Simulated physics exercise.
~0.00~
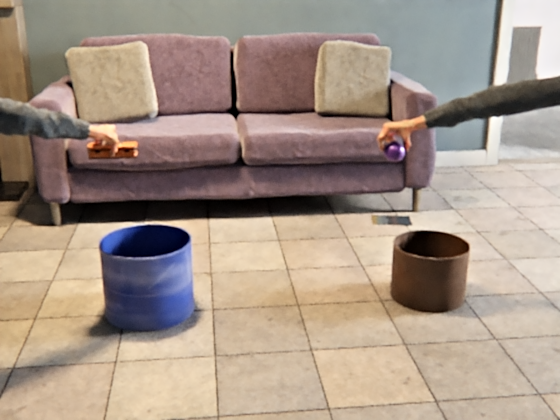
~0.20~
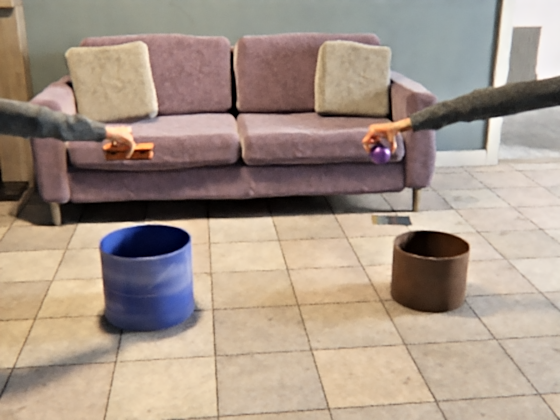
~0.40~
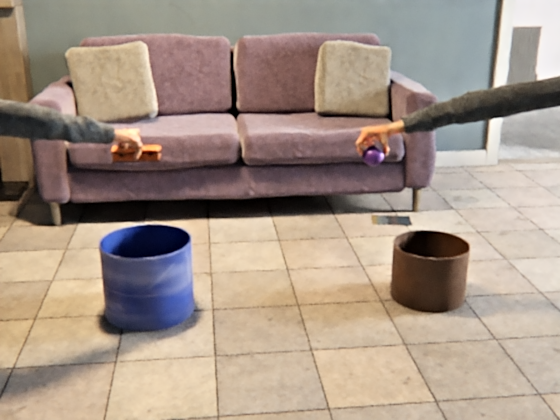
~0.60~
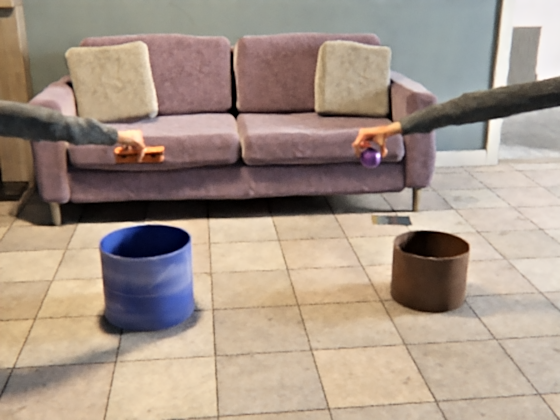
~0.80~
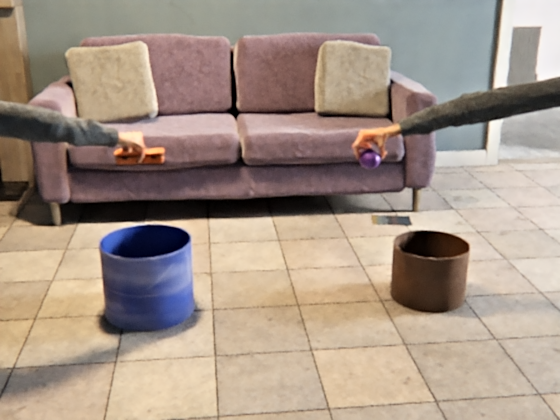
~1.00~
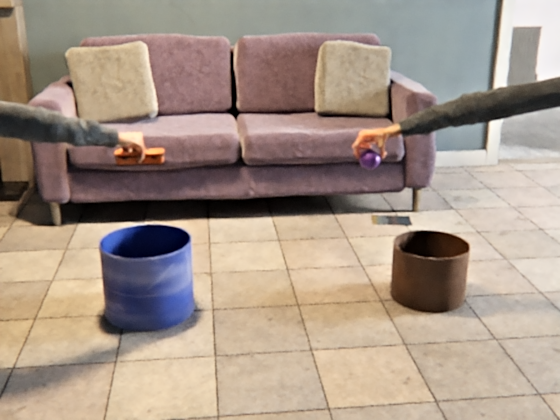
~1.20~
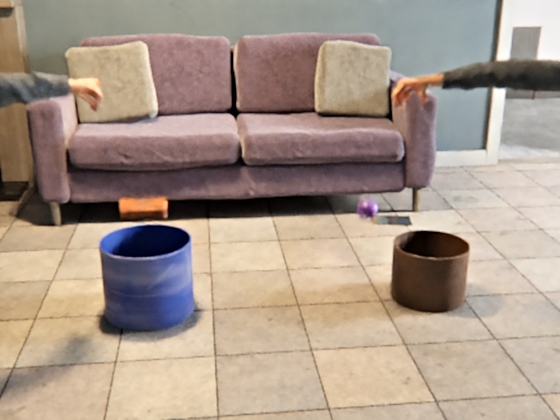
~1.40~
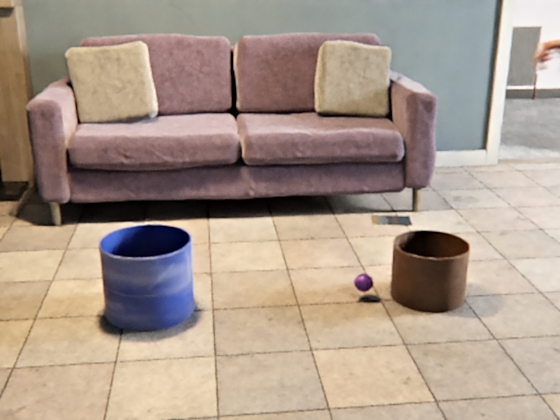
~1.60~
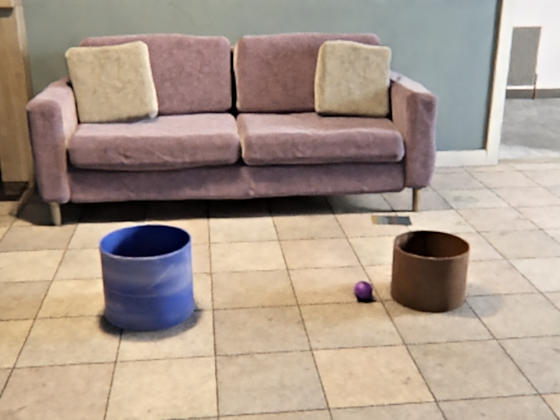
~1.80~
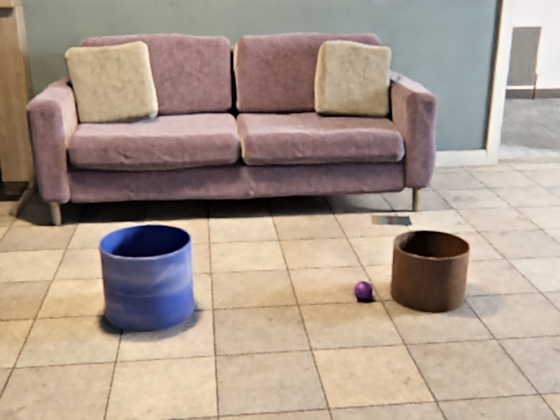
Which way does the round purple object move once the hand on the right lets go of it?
It moves down, ending up on the tiled floor just to the left of the brown bin.
